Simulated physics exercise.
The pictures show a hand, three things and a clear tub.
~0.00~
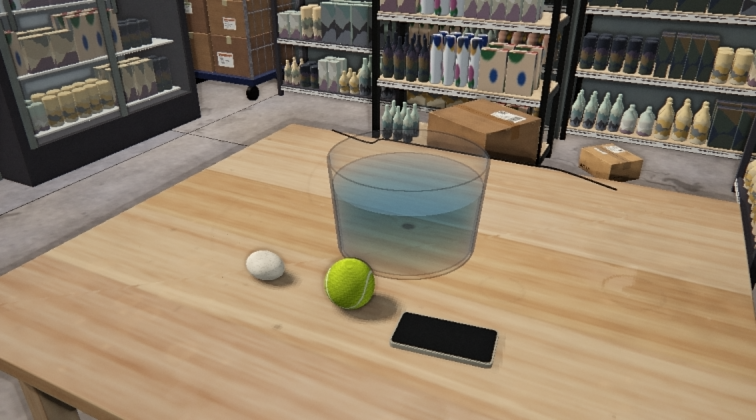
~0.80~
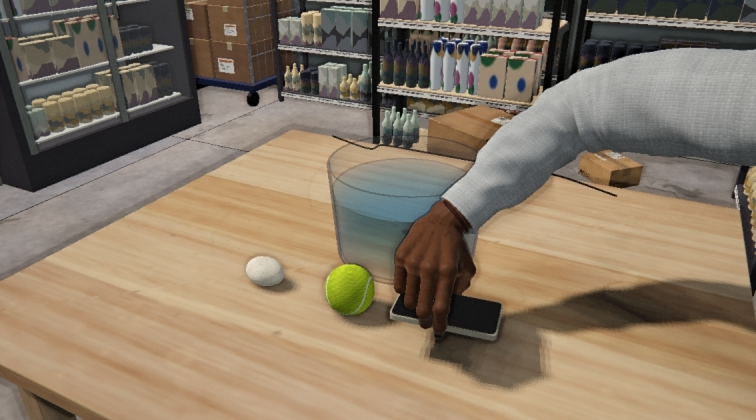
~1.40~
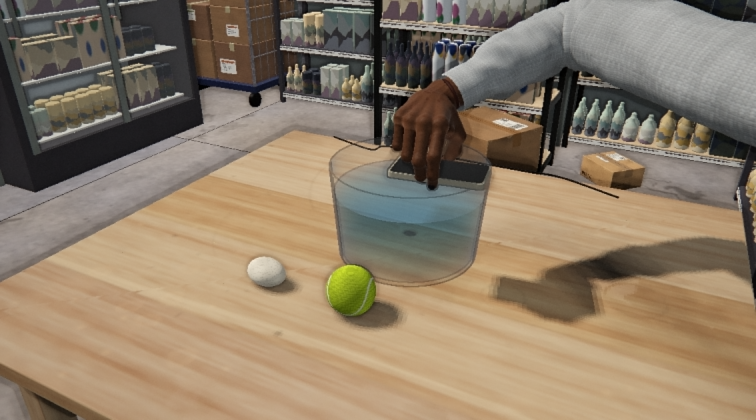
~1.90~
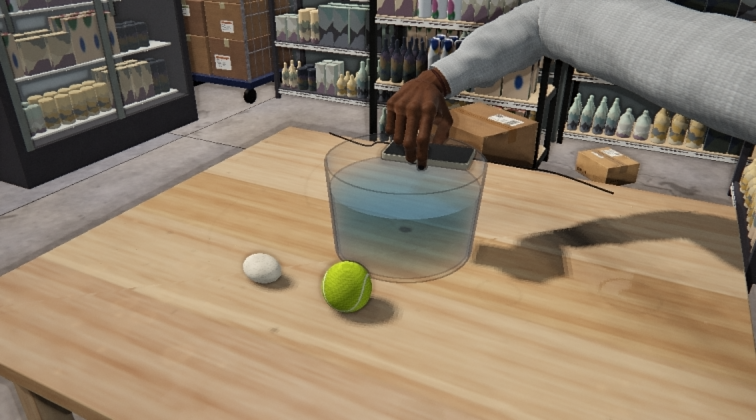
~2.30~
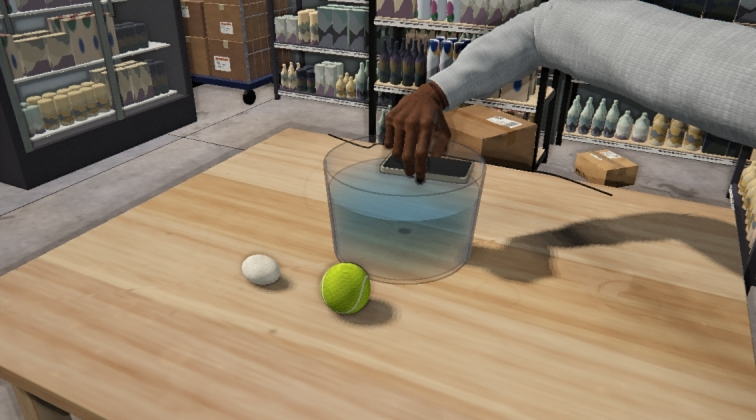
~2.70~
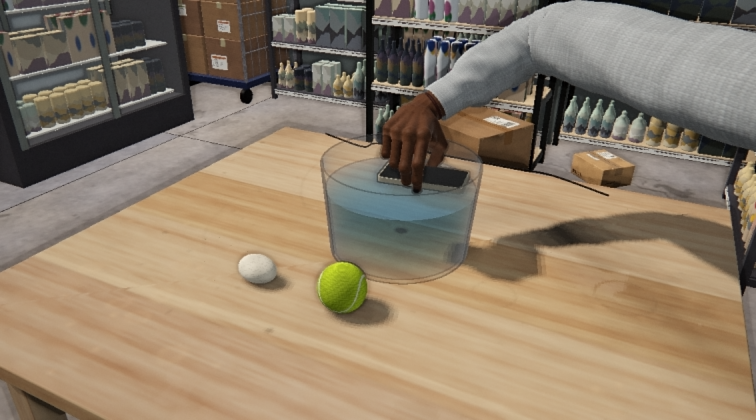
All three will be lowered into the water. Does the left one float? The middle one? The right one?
Well, from the left it falls to the base, then remains up, then falls to the base.
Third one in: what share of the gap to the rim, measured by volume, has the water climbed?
Estimate: Around 10 %.
Around 4.0 s, the phone ends at the bottom.
Around 8.0 s, the tennis ball bobs at the top.
Around 12.0 s, the egg ends at the bottom; afloat, tennis ball.
